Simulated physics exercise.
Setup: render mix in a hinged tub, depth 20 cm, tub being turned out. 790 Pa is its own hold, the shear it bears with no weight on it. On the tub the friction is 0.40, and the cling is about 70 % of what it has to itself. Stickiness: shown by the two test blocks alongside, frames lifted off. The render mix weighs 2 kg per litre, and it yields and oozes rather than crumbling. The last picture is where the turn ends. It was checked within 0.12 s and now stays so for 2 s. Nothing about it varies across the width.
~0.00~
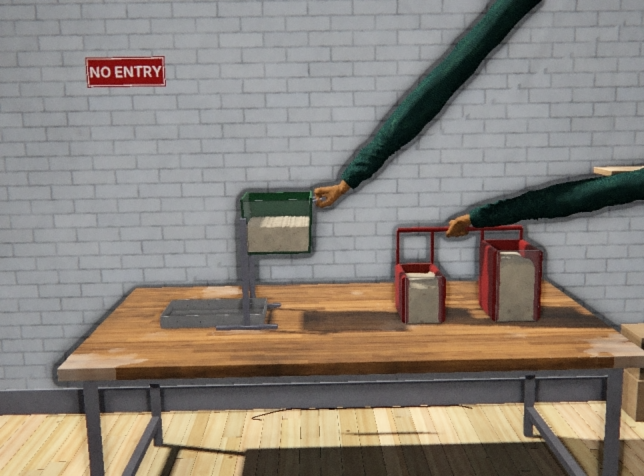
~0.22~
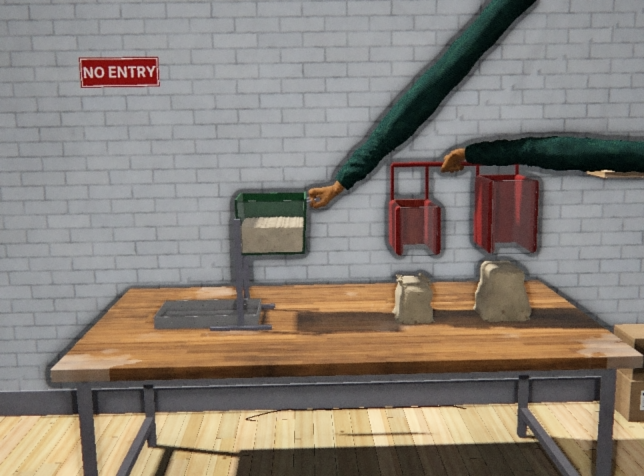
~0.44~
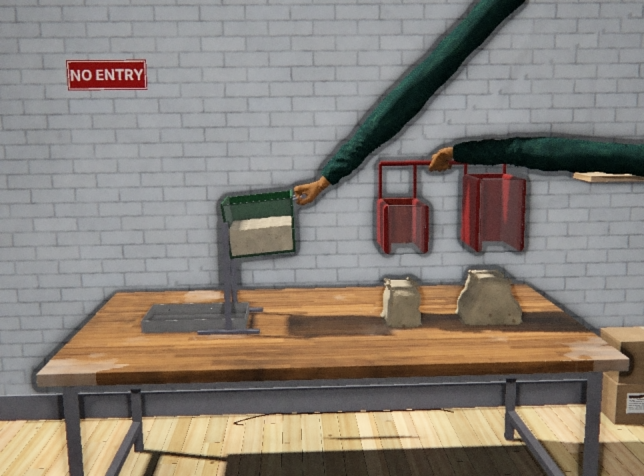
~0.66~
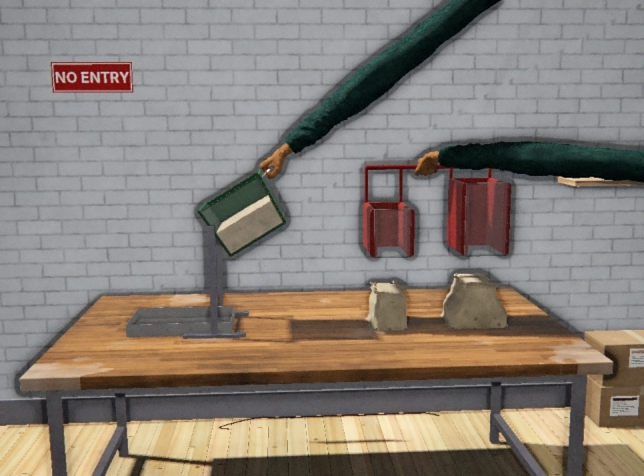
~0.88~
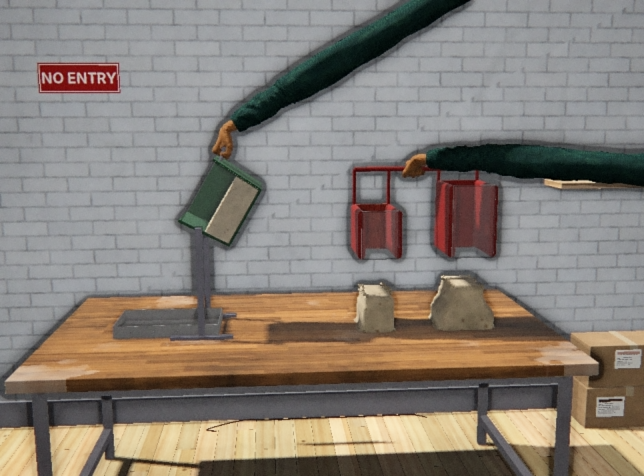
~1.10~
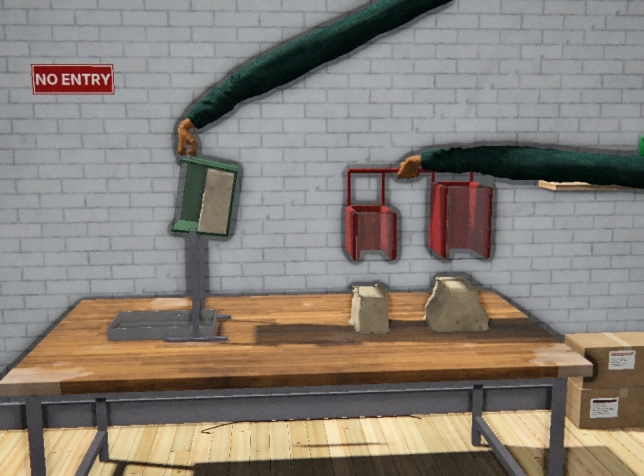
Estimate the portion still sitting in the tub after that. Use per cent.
The portion still in the tub is near 100 %.
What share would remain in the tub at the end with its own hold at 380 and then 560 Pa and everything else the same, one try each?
In order: Around 90 % and around 100 %.
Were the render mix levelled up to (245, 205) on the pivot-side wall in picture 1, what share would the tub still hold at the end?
It would be near 65 %.
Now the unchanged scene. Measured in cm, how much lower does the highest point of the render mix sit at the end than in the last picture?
4 cm or so.
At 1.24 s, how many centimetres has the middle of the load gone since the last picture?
Something like 2 cm, give or take.
After 1.24 s, the tub is at 81 degrees and holds 100 %.
After 1.41 s, the tub is at 81 degrees and holds 100 %.
After 1.58 s, the tub is at 81 degrees and holds 100 %.
After 1.75 s, the tub is at 81 degrees and holds 100 %.
After 3.10 s, the tub is at 81 degrees and holds 100 %.
